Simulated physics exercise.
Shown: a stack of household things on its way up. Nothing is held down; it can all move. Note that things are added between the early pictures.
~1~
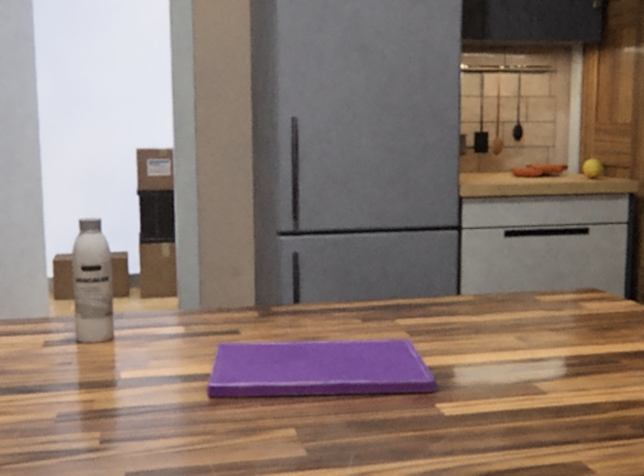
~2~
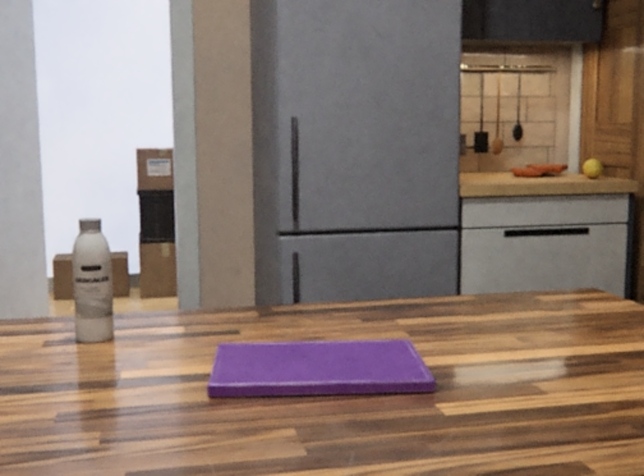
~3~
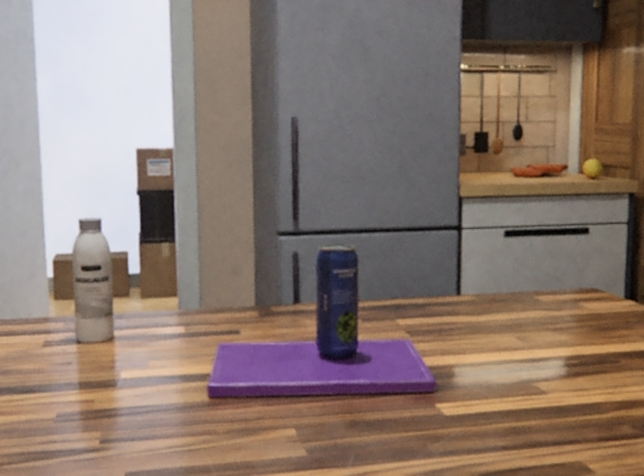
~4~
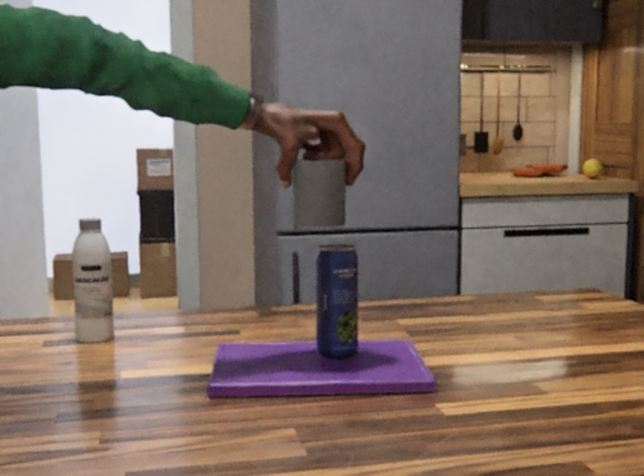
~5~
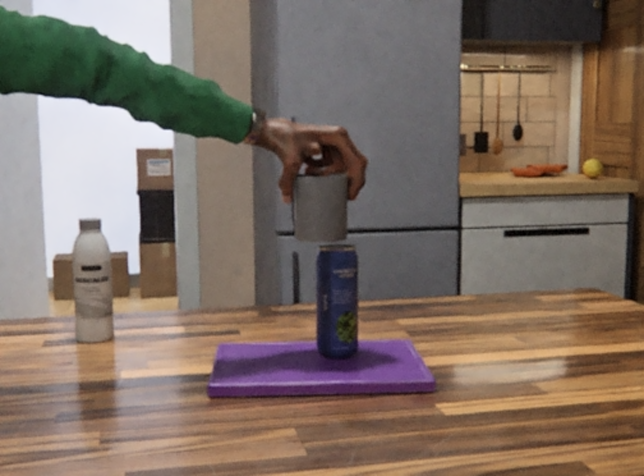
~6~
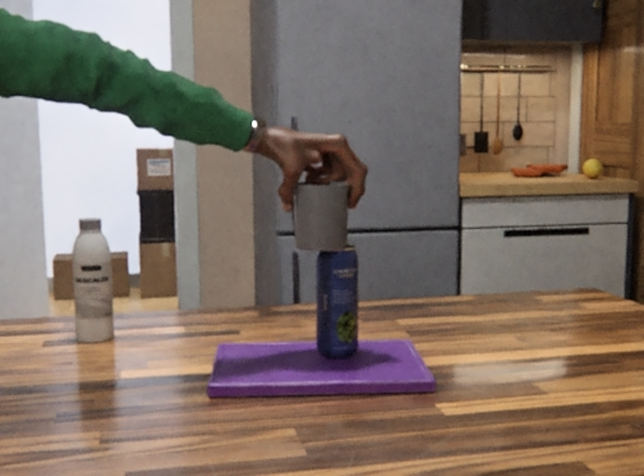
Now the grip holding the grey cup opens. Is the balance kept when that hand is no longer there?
Yes, pretty sure the pile is stable there.
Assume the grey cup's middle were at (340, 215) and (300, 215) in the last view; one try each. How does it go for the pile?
First attempt - it does not fall; second attempt - it comes down.
Then, 0.20 s later than the last frame, all is still.
Then, 0.40 s later than the last frame, grey cup resting near (321, 216).
When it is over, all 4 as before. End places, in pixels of the last picture, grey cup near (321, 216). The pile keeps its balance.
